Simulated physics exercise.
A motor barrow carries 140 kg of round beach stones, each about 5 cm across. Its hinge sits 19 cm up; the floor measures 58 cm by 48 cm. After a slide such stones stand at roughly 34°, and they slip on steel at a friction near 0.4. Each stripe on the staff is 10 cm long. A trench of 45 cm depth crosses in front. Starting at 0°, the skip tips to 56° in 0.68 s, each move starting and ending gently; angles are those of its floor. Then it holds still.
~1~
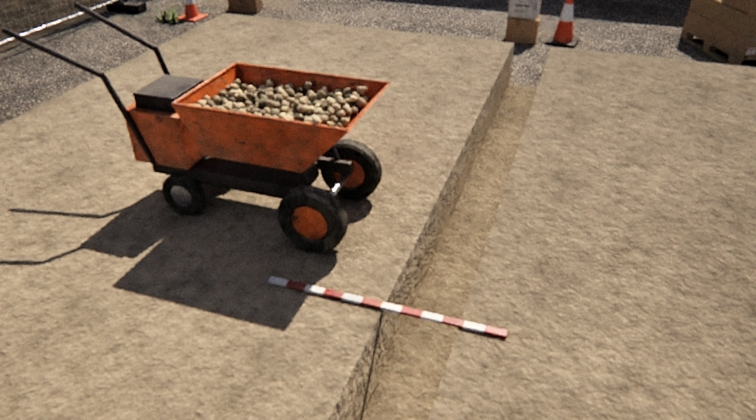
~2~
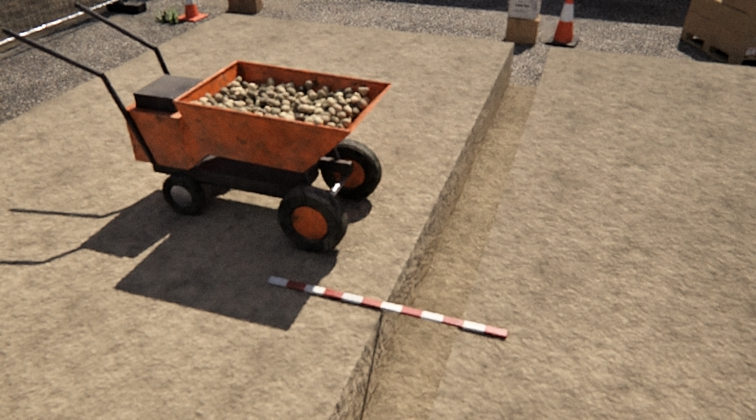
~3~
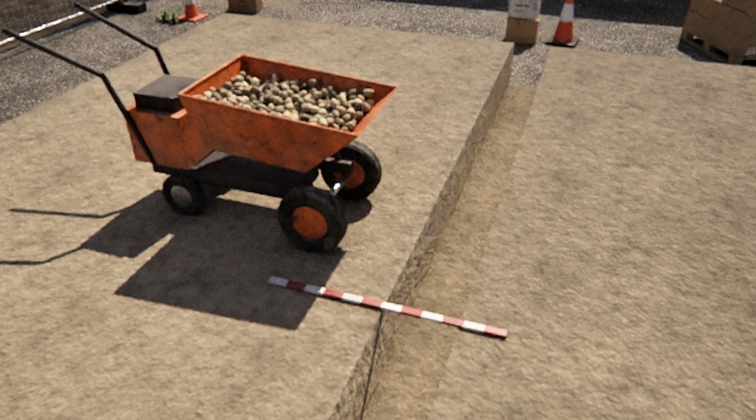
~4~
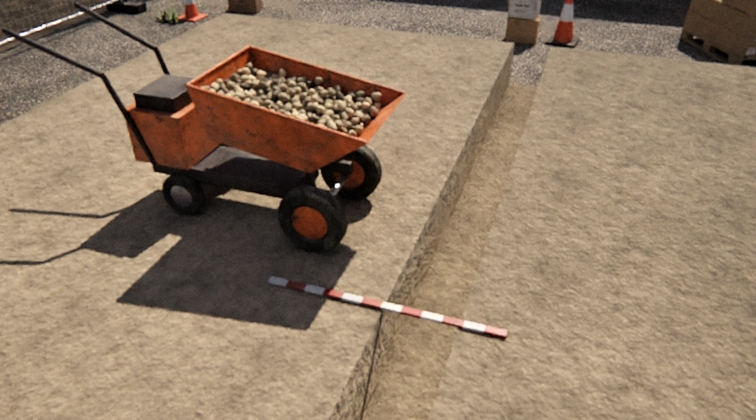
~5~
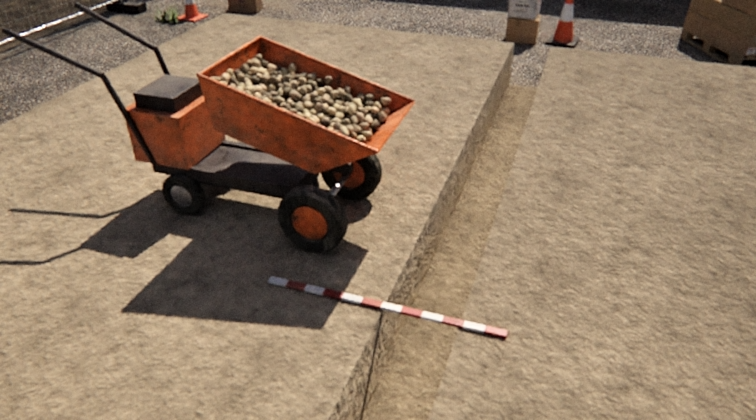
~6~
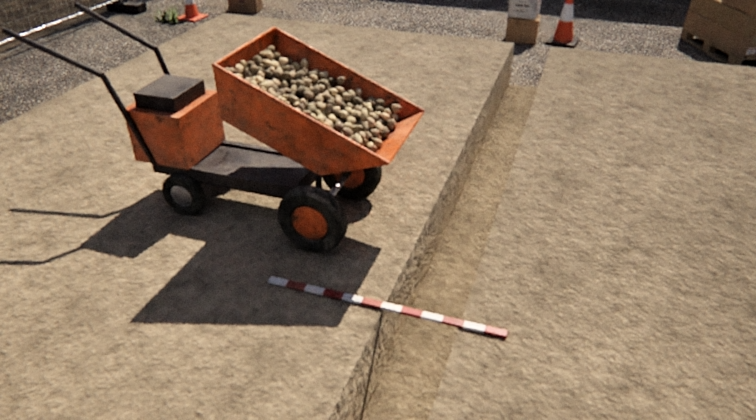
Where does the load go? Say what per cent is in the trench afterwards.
Roughly 53 per cent ends in the trench.
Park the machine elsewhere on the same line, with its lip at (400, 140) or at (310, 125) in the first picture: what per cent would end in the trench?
About 15 and 80 per cent.
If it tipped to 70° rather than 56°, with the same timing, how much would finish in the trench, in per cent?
Then about 55 per cent.
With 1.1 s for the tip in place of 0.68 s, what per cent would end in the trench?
In that case some 65 per cent.
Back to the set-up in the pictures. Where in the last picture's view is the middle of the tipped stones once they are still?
Their middle is at about (472, 294).
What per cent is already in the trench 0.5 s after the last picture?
Some 10 per cent.
Then, 0.2 s after the last picture the floor is at 47°, 100 % in the skip; the foremost stones are at (414, 171).
Then, 0.5 s after the last picture the floor is at 56°, 87 % in the skip, 12 % in the trench; the foremost stones are at (478, 243).
Then, 0.8 s after the last picture the floor is at 56°, 42 % in the skip, 22 % in the trench, 37 % past the trench; the foremost stones are at (596, 275).
Then, 2.8 s after the last picture the floor is at 56°, 7 % in the skip, 53 % in the trench, 40 % past the trench; the foremost stones are past the picture's edge.
